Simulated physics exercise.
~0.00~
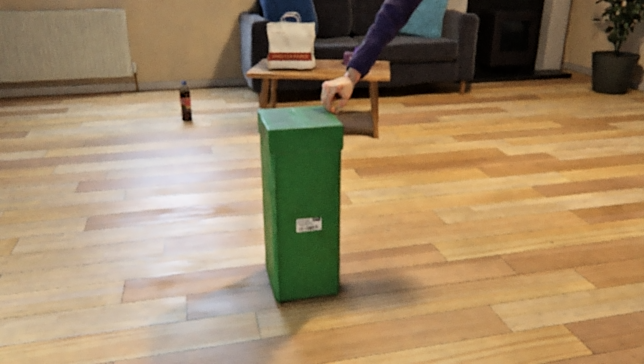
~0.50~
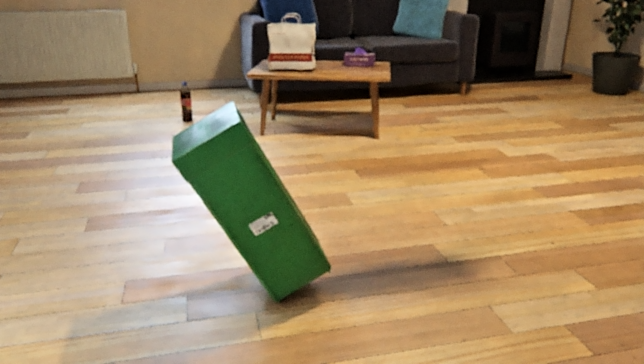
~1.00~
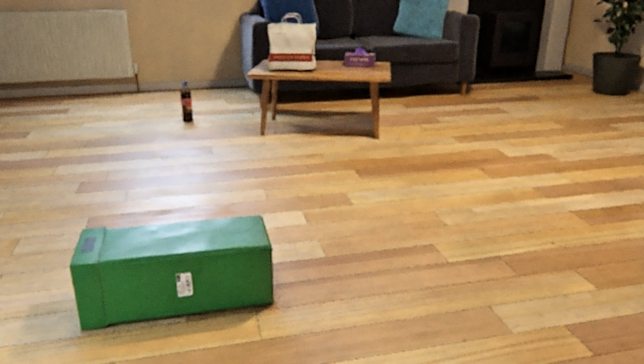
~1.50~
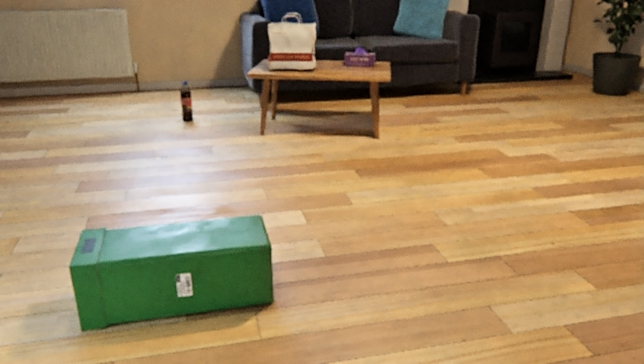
A tall green box is pushed by a hand, tips left and lands on its side.
